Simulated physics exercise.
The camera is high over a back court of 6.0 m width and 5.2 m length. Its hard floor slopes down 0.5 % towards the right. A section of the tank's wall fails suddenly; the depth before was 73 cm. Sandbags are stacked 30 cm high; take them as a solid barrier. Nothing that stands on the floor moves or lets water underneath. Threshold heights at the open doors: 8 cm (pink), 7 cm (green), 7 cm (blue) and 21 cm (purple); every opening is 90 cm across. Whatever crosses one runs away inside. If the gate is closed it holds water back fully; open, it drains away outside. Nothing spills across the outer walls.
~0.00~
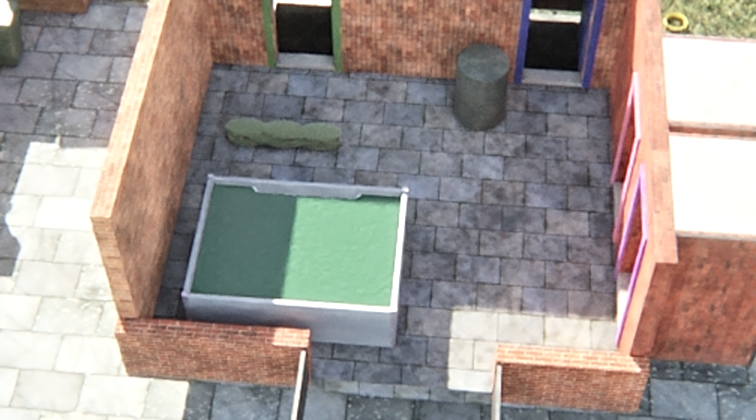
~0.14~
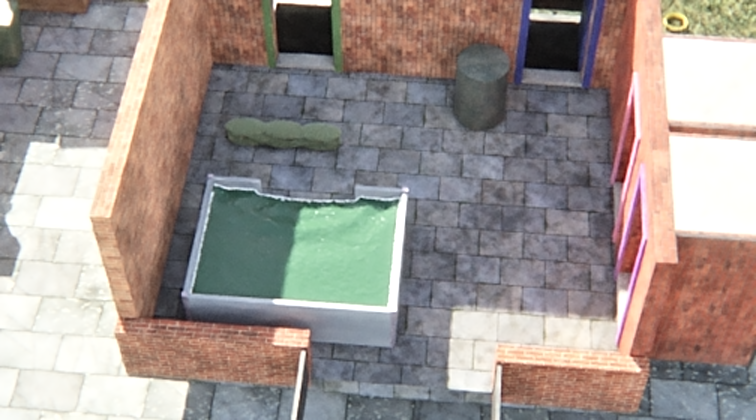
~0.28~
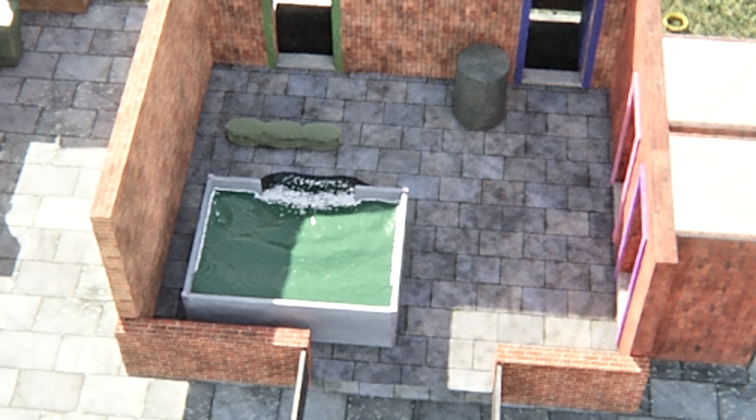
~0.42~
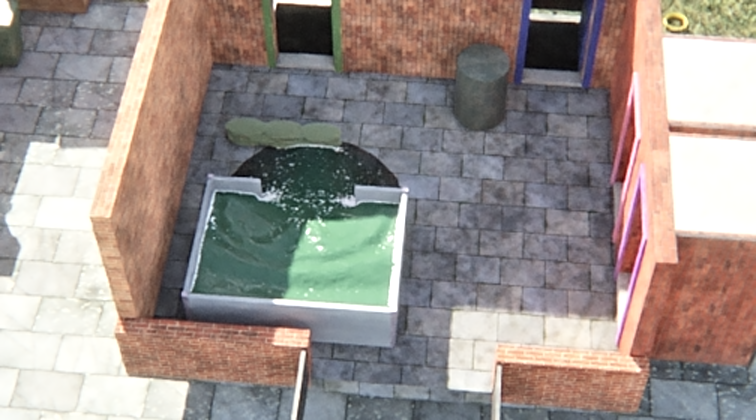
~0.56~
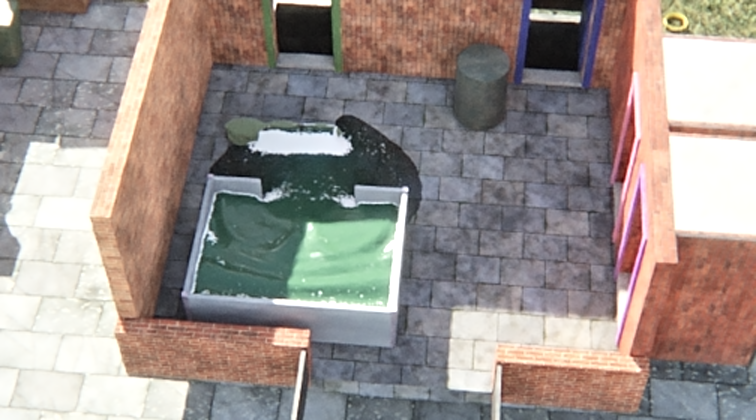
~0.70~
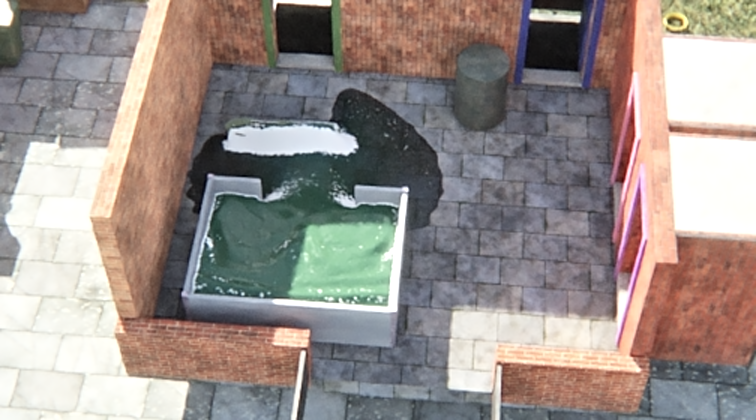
A big tank of green water in a brick-walled courtyard broke open along its far side, and dark water poured out, foamed against the low sandbags and spread around them across the paving.
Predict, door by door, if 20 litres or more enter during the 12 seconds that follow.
Within that time: At the pink door it exceeds the limit; at the green door it exceeds the limit; at the blue door it goes over the limit; at the purple door it keeps below the limit.
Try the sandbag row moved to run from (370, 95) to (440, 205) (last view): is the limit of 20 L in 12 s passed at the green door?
Against that limit: Green past it.
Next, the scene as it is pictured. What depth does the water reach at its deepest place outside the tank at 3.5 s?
Roughly 32 cm.
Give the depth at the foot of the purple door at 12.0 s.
Roughly 13.5 cm deep.
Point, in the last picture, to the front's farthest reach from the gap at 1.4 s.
Near (473, 84).
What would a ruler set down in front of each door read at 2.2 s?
Depths in cm: Pink 0, green 14, blue 9, purple 0.
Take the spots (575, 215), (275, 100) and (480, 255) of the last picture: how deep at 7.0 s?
About 12, 9 and 1 cm.
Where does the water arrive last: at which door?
It is the purple one.
After 1.4 s water covers 35 % of the floor and is deepest (50 cm) near (305, 155); pink door not reached, green door 4 cm at the sill, 0 L in, blue door not reached, purple door not reached.
After 2.2 s water covers 50 % of the floor and is deepest (40 cm) near (305, 155); pink door not reached, green door 14 cm at the sill, 10 L in, blue door 9 cm at the sill, 0 L in, purple door not reached.
After 3.5 s water covers 65 % of the floor and is deepest (32 cm) near (150, 336); pink door 11 cm at the sill, 1 L in, green door 17 cm at the sill, 42 L in, blue door 5 cm at the sill, 2 L in, purple door not reached.
After 7.0 s water covers 90 % of the floor and is deepest (21 cm) near (213, 67); pink door 15 cm at the sill, 60 L in, green door 13 cm at the sill, 160 L in, blue door 12 cm at the sill, 34 L in, purple door 7 cm at the sill, 0 L in.
After 12.0 s water covers 95 % of the floor and is deepest (15 cm) near (606, 138); pink door 13 cm at the sill, 108 L in, green door 8 cm at the sill, 183 L in, blue door 13 cm at the sill, 68 L in, purple door 13 cm at the sill, 0 L in.
